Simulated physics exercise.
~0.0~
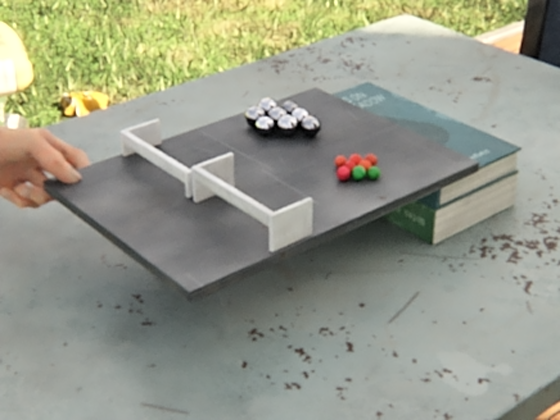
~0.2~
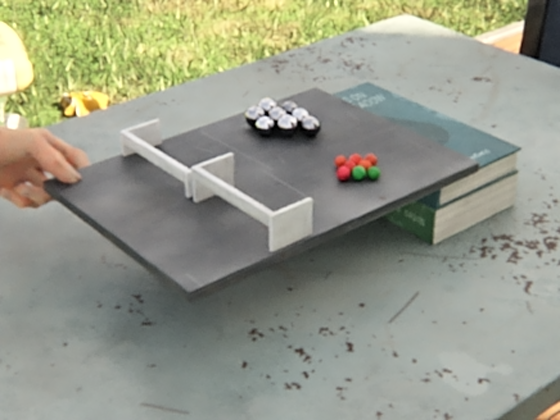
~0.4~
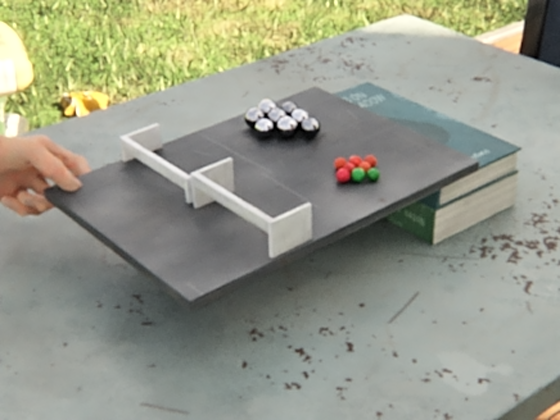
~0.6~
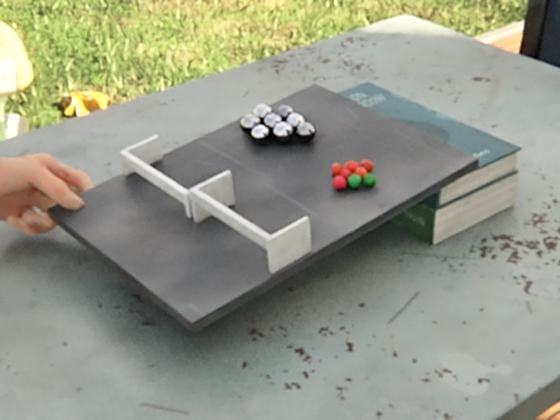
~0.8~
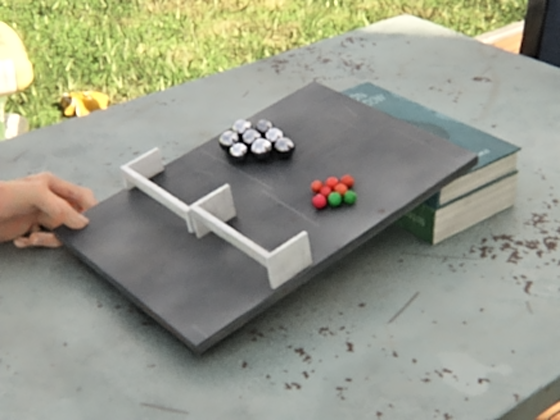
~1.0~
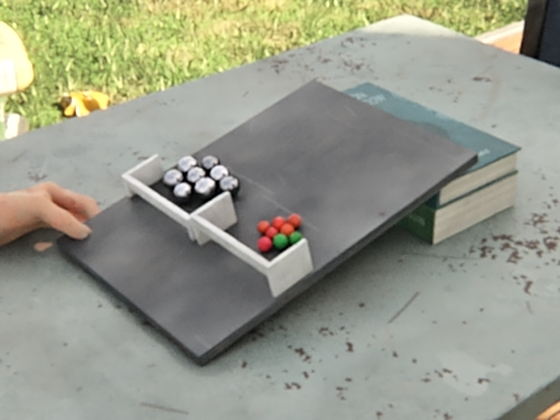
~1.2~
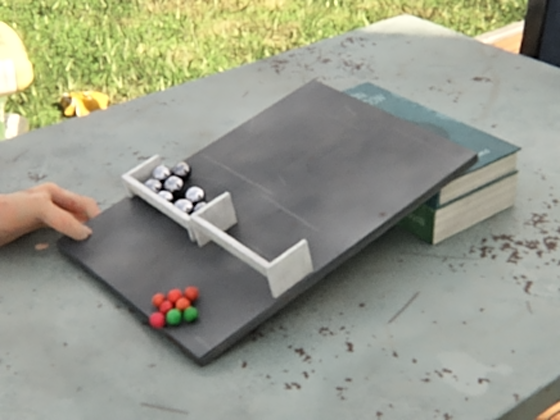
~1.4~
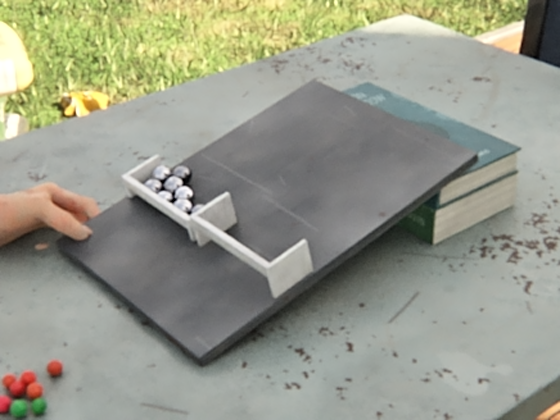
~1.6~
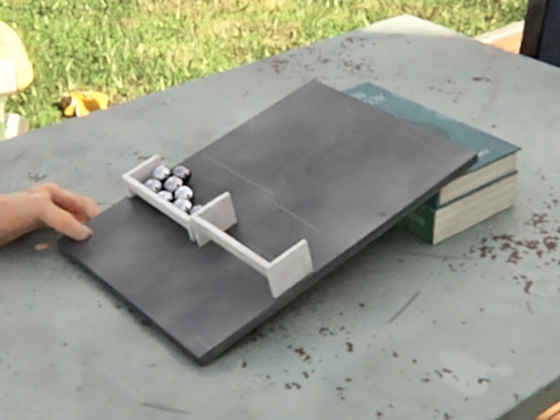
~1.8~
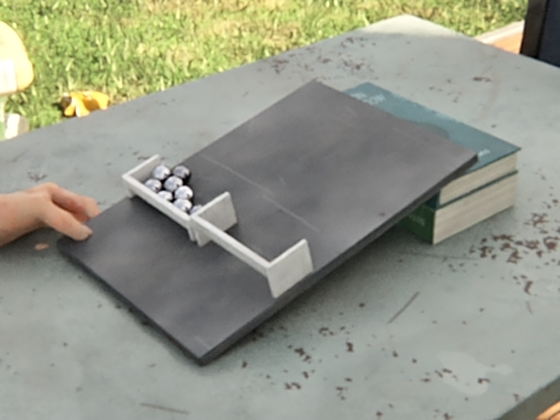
A hand lowered the free end of a dark board propped on books until both piles of little balls slid down toward white bars; the red and green ones slipped under theirs and off the board, while the silvery ones stayed caught behind the other.
